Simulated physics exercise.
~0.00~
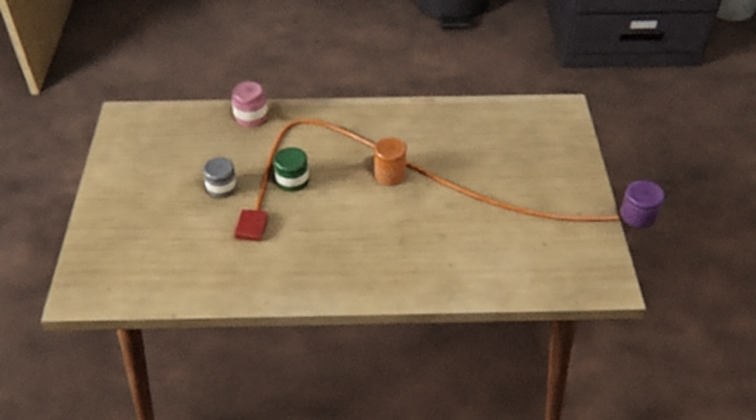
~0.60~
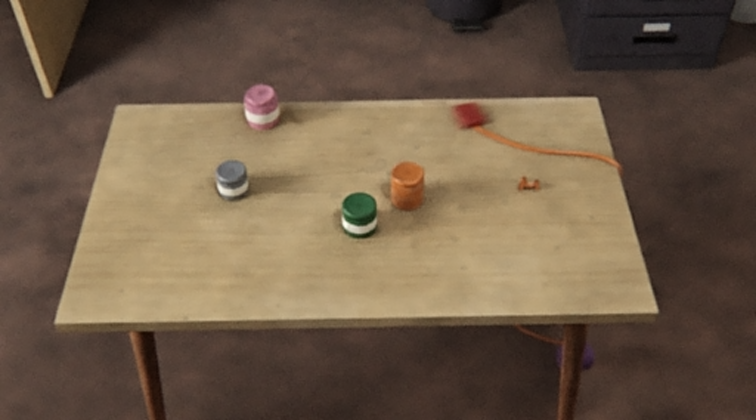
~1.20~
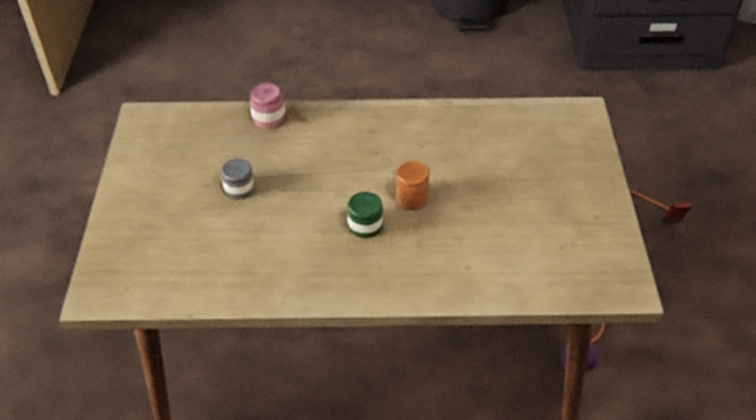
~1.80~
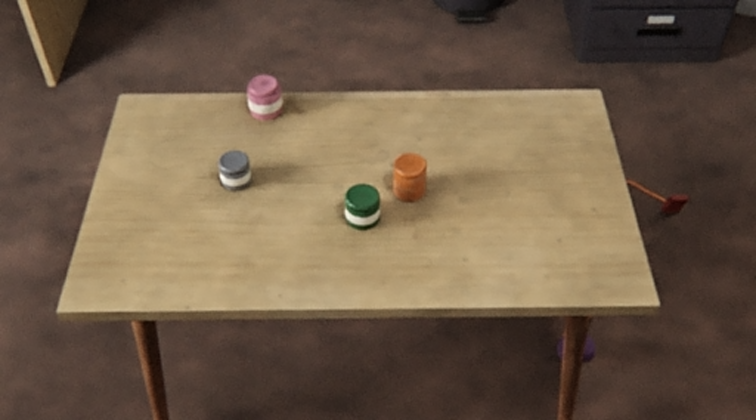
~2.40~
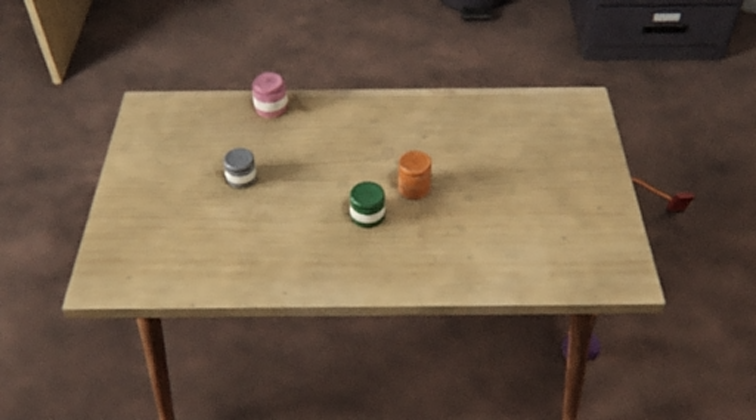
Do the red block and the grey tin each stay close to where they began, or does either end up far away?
The red block ends up far away, off the right side of the desk, while the grey tin hardly moves from its place.
